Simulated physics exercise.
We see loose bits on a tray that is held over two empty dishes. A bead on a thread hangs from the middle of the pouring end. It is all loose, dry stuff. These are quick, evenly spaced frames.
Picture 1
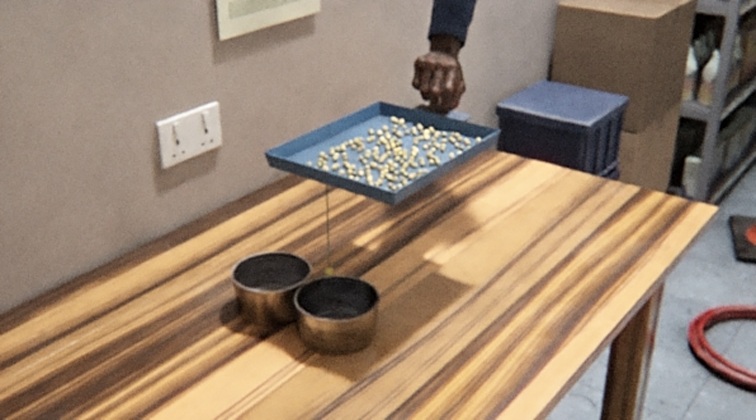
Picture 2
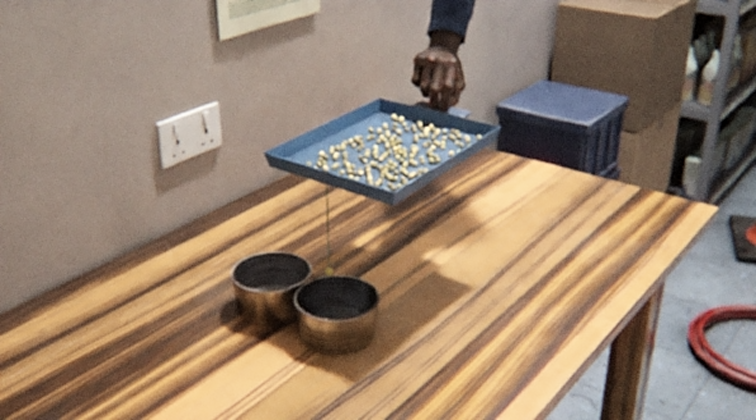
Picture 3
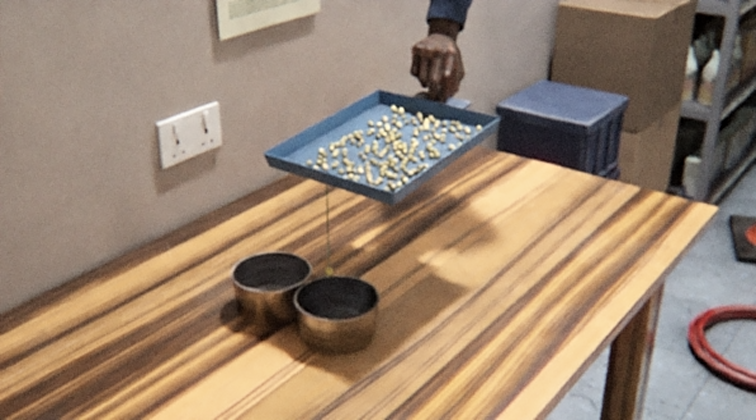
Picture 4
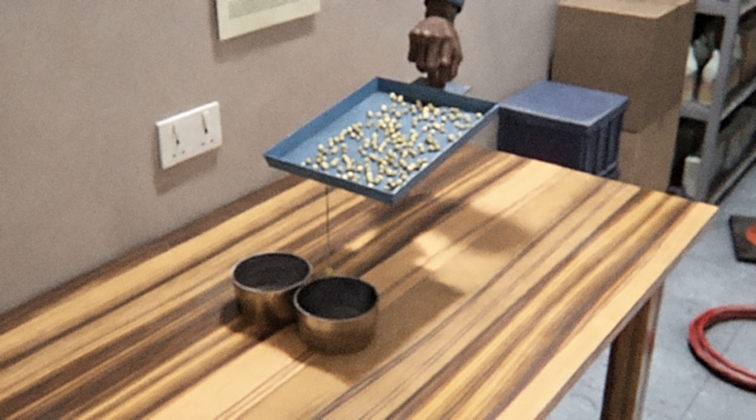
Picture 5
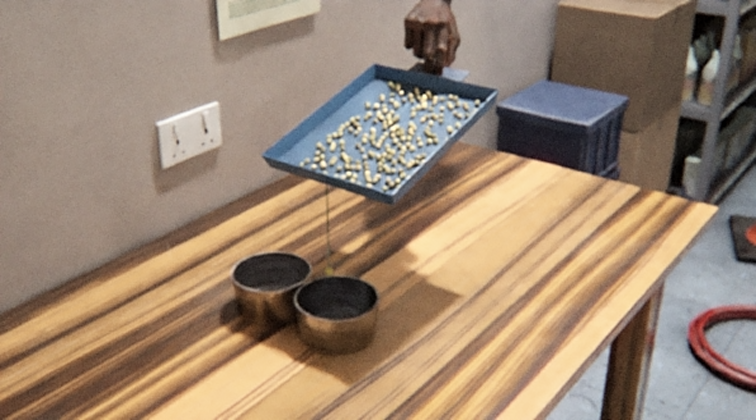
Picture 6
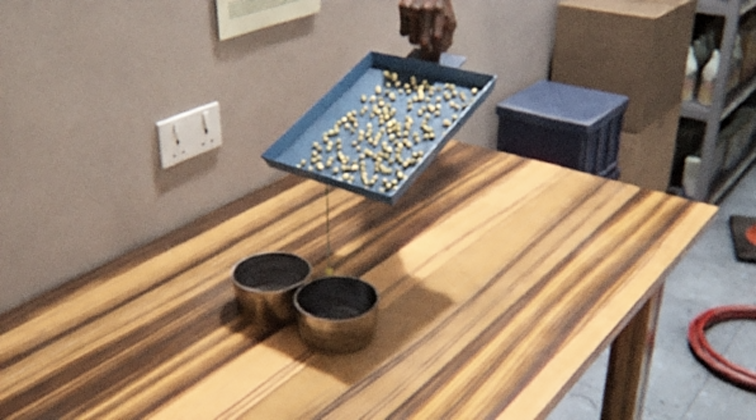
A blue tray scattered with small, pale yellowish beans is held by a hand in a dark sleeve above a striped wooden table, seen from slightly above in a storeroom-like space. Two dark, bronze-coloured bowls sit below it, with a white wall socket left, a navy bin and cardboard boxes behind, and a red hose right. The hand raises the tray's far end, steepening its slant steadily while the near edge stays almost in place, and the camera remains still.
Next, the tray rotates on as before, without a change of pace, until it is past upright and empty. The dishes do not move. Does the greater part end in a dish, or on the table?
In the dishes lies the larger part of it.
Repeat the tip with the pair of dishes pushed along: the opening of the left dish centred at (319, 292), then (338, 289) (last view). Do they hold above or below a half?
First over half, then less than half.
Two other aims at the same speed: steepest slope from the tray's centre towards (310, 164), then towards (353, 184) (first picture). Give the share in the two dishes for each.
About 80 and 50 per cent.
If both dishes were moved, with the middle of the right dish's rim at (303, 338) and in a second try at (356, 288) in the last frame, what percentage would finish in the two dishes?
In turn 10 and 0 in a hundred.
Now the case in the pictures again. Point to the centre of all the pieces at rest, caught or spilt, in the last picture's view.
At about (322, 332).
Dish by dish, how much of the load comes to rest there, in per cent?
Left dish near 20 in a hundred; right dish near 50.
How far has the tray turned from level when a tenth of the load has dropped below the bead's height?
At about 75°.
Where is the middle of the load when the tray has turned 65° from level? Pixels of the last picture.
Roughly at (334, 181).
Soon, tray tipped steeply; nearly all on the tray; a stray few outside both; a small part in the air.
A while on, tray tipped past a quarter turn; about half on the tray; a stray few in the right dish; a stray few in the left dish; a small part outside both; about half in the air.
Towards the end, tray tipped past a quarter turn; about half in the right dish; about a quarter in the left dish; about a third outside both.
Finally, tray tipped past a quarter turn; about half in the right dish; about a quarter in the left dish; about a third outside both.
